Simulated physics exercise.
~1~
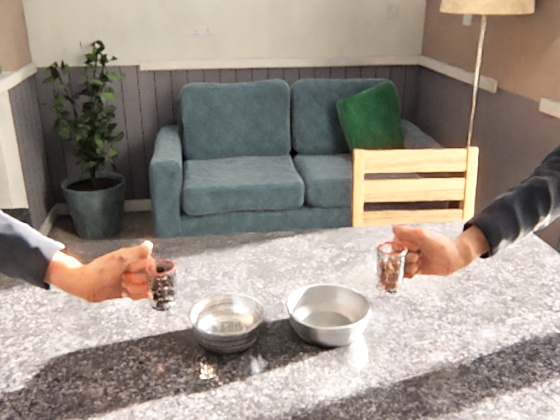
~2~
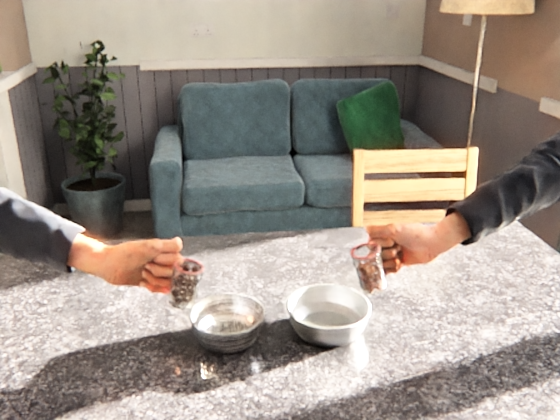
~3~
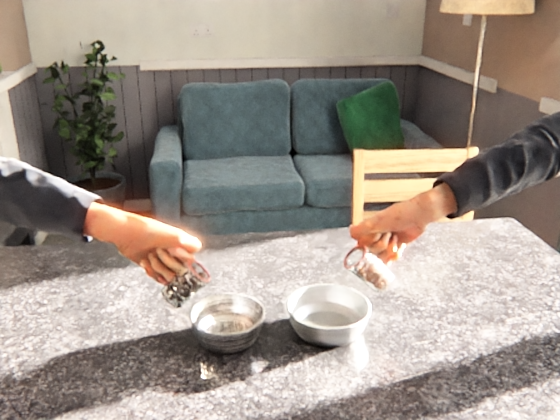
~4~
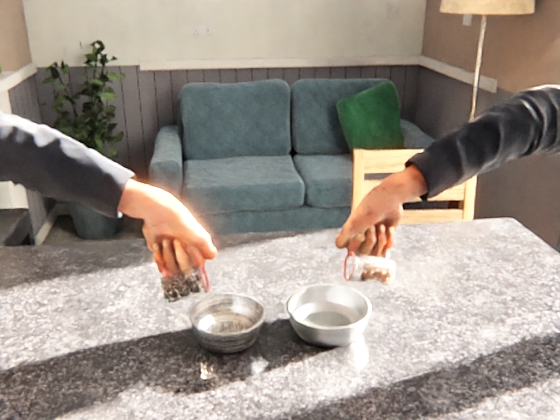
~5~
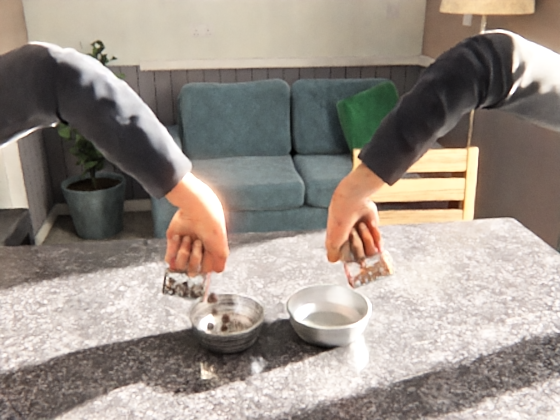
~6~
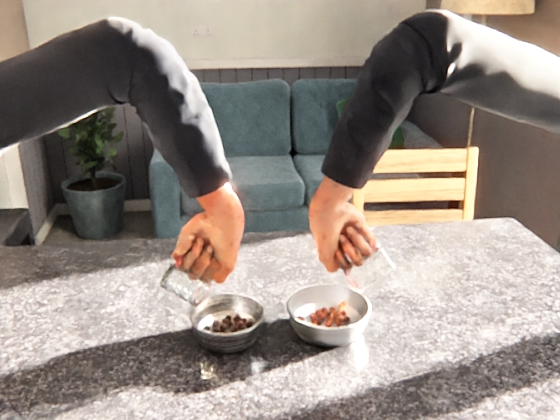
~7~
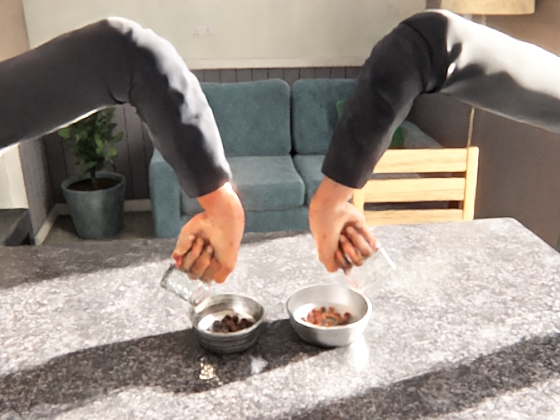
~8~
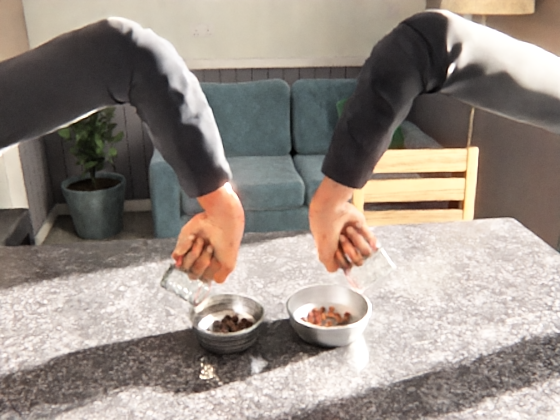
Two hands reached in from either side of a speckled table and tipped small clear cups over two metal bowls until they were upside down, the left one spilling first, and all the little brown and reddish pieces ended up in the bowls.
